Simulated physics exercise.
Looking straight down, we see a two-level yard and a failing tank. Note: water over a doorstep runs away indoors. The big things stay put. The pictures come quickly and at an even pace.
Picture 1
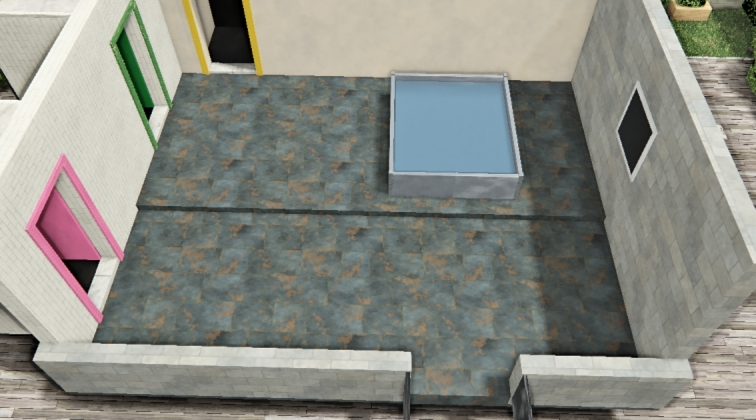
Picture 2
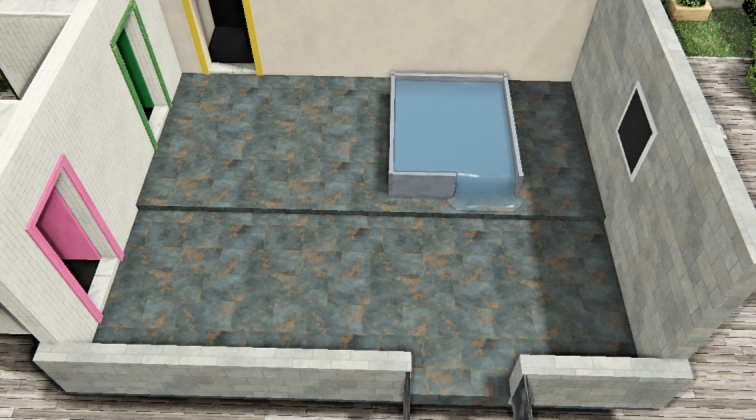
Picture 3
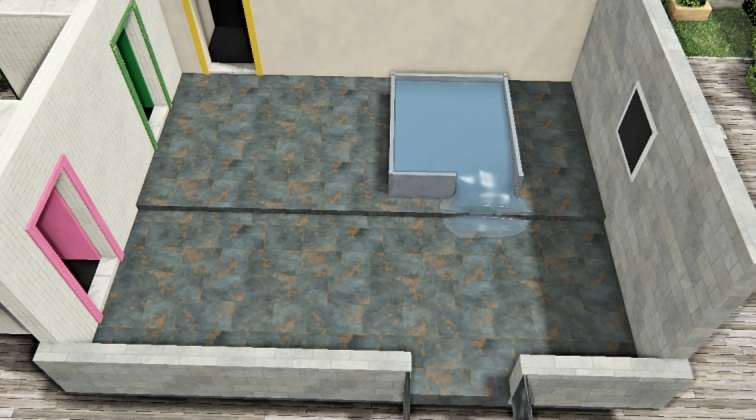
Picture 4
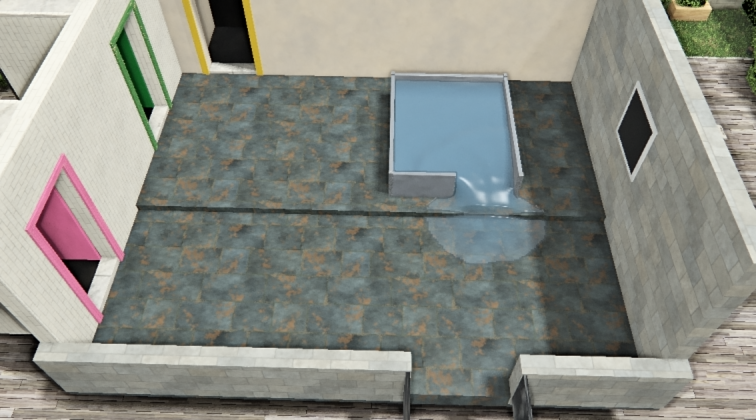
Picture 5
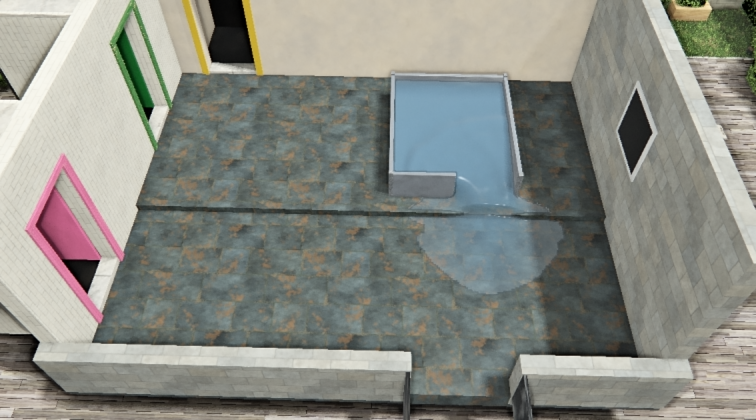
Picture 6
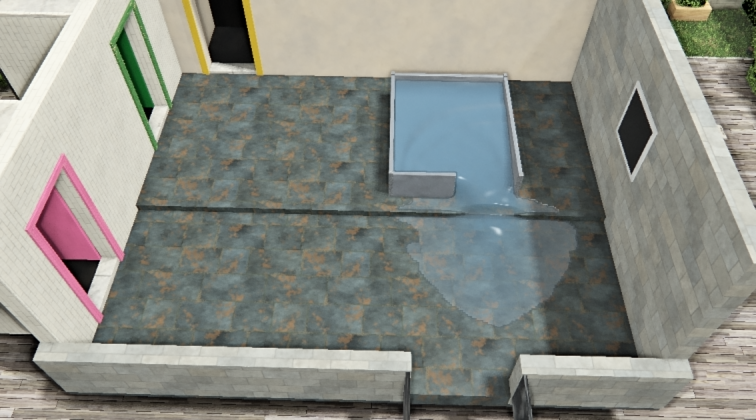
A tank in a walled yard breaks open, and water spreads across the lower floor.
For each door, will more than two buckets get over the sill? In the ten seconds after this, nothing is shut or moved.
The green door: No, two or fewer; the yellow door: No, two or fewer; the pink door: No, two or fewer.
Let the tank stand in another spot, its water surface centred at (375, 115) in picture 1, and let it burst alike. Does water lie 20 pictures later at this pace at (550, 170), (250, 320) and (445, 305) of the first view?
Spared, soaked, soaked.
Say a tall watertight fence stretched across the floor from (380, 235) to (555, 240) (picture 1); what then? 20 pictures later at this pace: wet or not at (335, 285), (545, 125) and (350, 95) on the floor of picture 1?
Spared, submerged, then spared.
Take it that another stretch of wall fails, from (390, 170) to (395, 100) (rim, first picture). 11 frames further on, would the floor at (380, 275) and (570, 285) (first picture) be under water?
Well, the first place would be still bare and the second one still bare.
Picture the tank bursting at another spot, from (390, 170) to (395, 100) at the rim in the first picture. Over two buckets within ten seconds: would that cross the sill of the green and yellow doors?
Outcome: Green door overshoots; yellow door overshoots.
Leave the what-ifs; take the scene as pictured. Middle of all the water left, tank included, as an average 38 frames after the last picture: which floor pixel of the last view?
Around pixel (475, 230) of the last picture.
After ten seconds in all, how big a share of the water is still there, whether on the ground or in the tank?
Roughly 62 out of every hundred parts.
A moment on, water covers 20 % of the floor; the green door not reached, the yellow door not reached, the pink door not reached.
Next, water covers 25 % of the floor; the green door not reached, the yellow door not reached, the pink door not reached.
Then, water covers 25 % of the floor; the green door not reached, the yellow door not reached, the pink door not reached.
Later, water covers 30 % of the floor; the green door not reached, the yellow door not reached, the pink door not reached.
In the end, water covers 50 % of the floor; the green door not reached, the yellow door not reached, the pink door wet at the sill, nothing in.
